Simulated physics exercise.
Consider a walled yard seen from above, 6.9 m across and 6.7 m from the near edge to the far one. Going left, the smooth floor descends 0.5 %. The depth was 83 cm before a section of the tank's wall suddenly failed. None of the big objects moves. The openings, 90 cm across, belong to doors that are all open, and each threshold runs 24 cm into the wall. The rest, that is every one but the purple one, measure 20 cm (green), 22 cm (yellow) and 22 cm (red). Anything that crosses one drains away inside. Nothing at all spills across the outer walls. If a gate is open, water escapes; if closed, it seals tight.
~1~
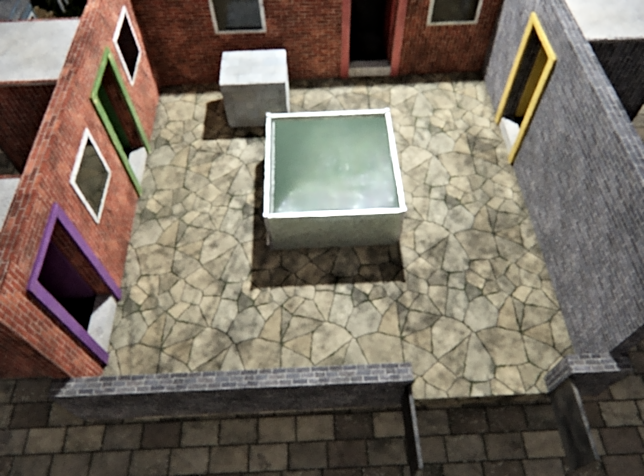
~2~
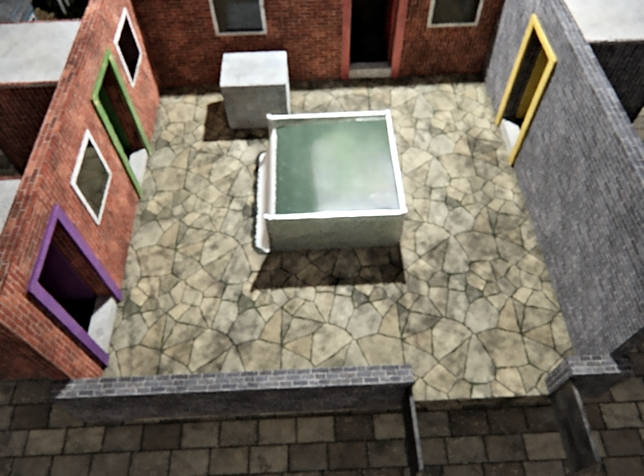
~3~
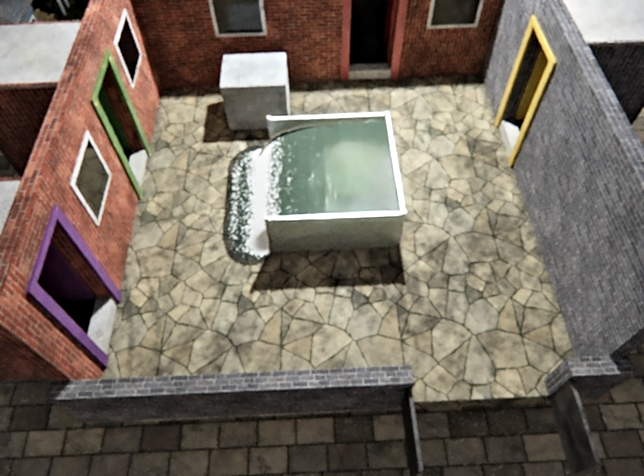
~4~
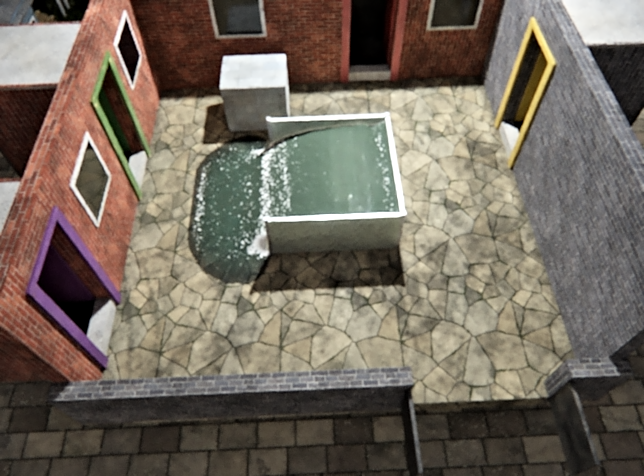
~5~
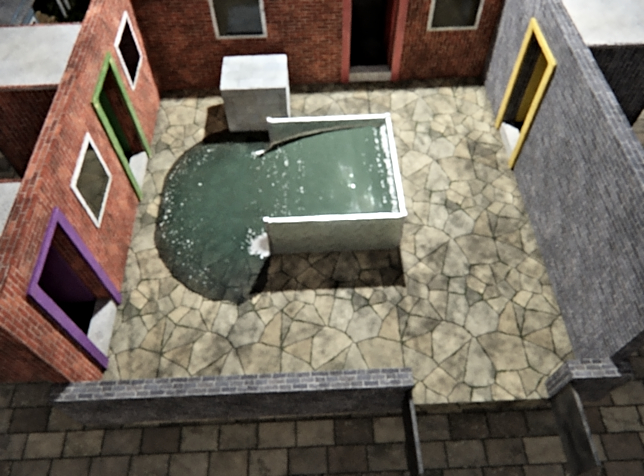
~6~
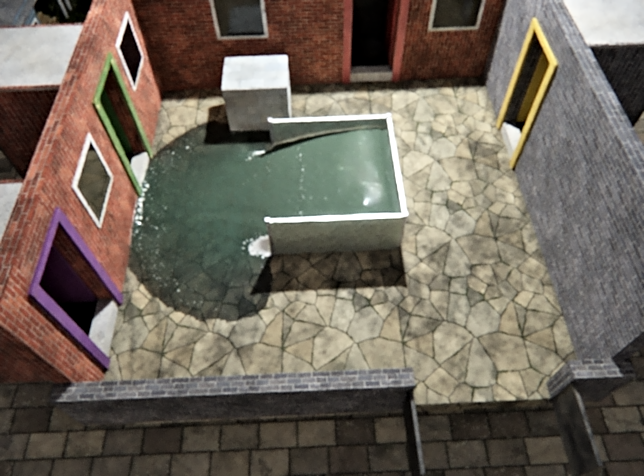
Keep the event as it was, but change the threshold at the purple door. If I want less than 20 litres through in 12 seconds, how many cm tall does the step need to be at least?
You would need about 19 cm.
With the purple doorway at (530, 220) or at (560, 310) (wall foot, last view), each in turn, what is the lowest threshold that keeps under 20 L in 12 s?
7.0 and 10.0 cm.
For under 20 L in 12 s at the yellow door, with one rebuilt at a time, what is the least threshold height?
Door yellow, min height approx. 7.0 cm.
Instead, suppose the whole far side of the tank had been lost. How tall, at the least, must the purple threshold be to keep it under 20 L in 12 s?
Estimate: Near 7.5 cm.
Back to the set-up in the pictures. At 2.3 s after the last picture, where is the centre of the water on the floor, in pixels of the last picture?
Near (220, 209).
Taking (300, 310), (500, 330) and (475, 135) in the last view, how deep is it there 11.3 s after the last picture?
Roughly 5, 8 and 8 centimetres.
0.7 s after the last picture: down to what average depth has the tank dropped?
I'd put it near 39 cm.
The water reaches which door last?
The answer is the yellow door.
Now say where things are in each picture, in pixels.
The first picture shows the tank at (331, 163) is whole and still, 83 cm deep; the purple door at (86, 297) is dry.
In the second picture, the front is at (257, 246), 0.3 m from the gap at (273, 186); 0.5 m2 of floor is wet, 83 cm left at the back.
In the third picture, water pours out at (273, 190) and has run 0.8 m, to (229, 240); about 15 cm deep outside, 83 cm at the back.
In the fourth picture, the gap is at (273, 193), the front 1.4 m out at (193, 243); the back of the tank holds 78 cm.
In the fifth picture, the front is at (160, 239), 2.0 m from the gap at (274, 194); 6.1 m2 of floor is wet, 70 cm left at the back.
In the sixth picture, the gap is at (275, 194), the front 2.5 m out at (130, 256); the back of the tank holds 72 cm; 0.9 m in a straight line remain to the purple door at (88, 301).
Then, 0.7 s after the last picture water covers 30 % of the floor, deepest (52 cm) near (138, 219); 19 cm at the purple door, 0 litres in over its 25 cm threshold.
Then, 2.3 s after the last picture water covers 45 % of the floor, deepest (42 cm) near (163, 97); 17 cm at the purple door, 0 litres in over its 25 cm threshold.
Then, 11.3 s after the last picture water covers 100 % of the floor, deepest (12 cm) near (306, 85); 7 cm at the purple door, 3 litres in over its 25 cm threshold.
At the purple door as built, the water peaked near 24 cm, 1.3 s after the last picture.
With a threshold of 16 cm, 39 litres would have come in within the 12 s; with 21.5 cm, 9 litres. So under 20 litres takes about 19 cm.
